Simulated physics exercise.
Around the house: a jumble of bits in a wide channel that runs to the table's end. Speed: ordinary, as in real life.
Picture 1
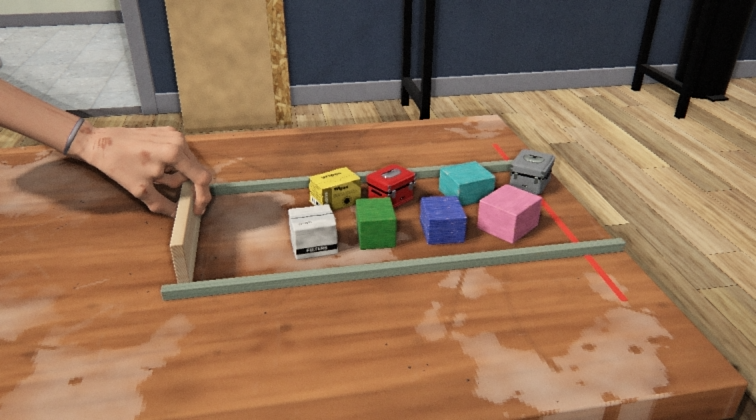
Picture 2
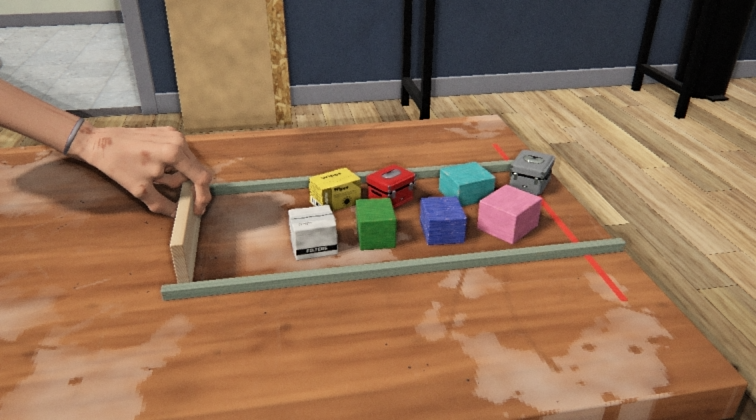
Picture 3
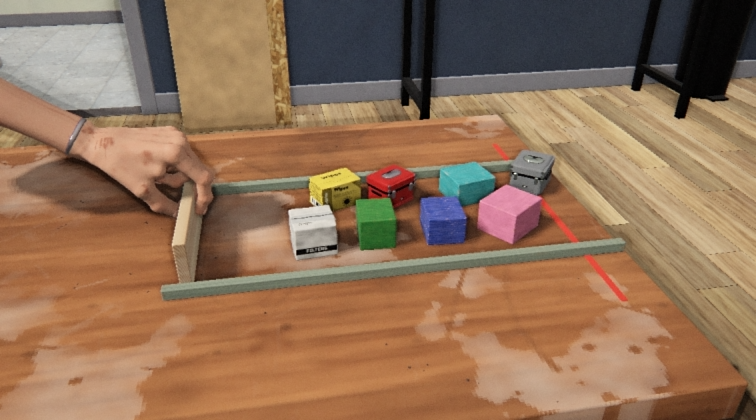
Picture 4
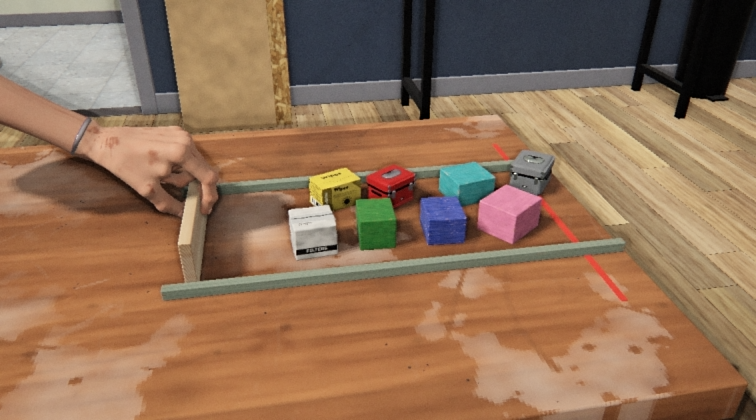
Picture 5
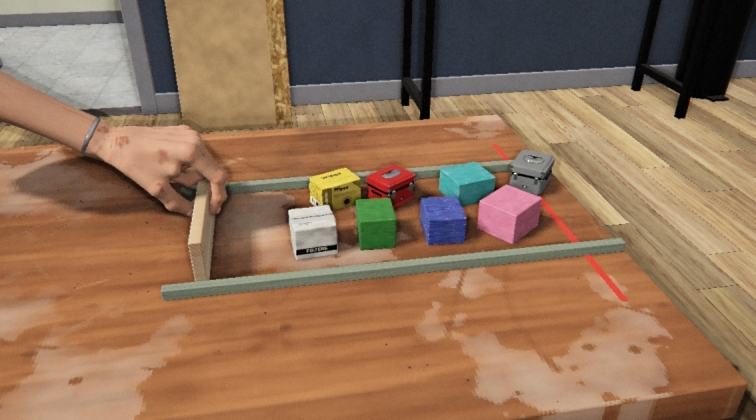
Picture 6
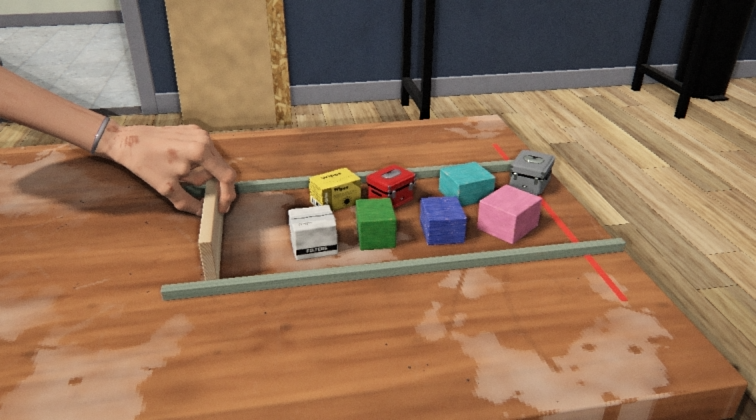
A hand slides an upright wooden board slightly to the right between two rails on a wooden table, while the coloured blocks and small cases ahead of it, near a red line of tape, stay still.
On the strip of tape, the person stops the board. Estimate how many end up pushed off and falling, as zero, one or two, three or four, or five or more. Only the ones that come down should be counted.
There will be five or more losses over the edge.
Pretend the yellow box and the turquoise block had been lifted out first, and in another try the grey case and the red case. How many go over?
Count: 4 (first case); 4 (second).
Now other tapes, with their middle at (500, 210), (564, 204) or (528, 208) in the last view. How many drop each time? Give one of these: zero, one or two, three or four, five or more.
Three to four; 5 or more; 5 or more.
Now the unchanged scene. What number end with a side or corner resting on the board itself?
It's 2 of them.
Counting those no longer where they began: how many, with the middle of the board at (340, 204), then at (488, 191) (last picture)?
So far 4, and 8 at the second.
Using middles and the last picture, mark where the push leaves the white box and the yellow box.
For the white box it's (579, 207), and for the yellow box it's (553, 176).
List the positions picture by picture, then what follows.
The first frame shows grey case (532, 172); pink block (509, 213); turquoise block (467, 183); board (189, 218); tape (546, 206).
The second frame shows pink block (509, 214); red case (391, 188).
The third frame shows turquoise block (467, 184); white box (313, 232).
The fourth frame shows grey case (532, 173); green block (376, 224).
The fifth frame shows pink block (509, 214); blue block (443, 220).
The sixth frame shows grey case (532, 173); pink block (509, 214); turquoise block (467, 184); board (213, 215); tape (546, 206).
Soon after, none off yet; grey case at rest near (532, 173); pink block at rest near (509, 214); turquoise block at rest near (467, 184).
In the end, the number that fall off is five or more; gone, green block, red case, blue block, turquoise block, pink block and grey case.
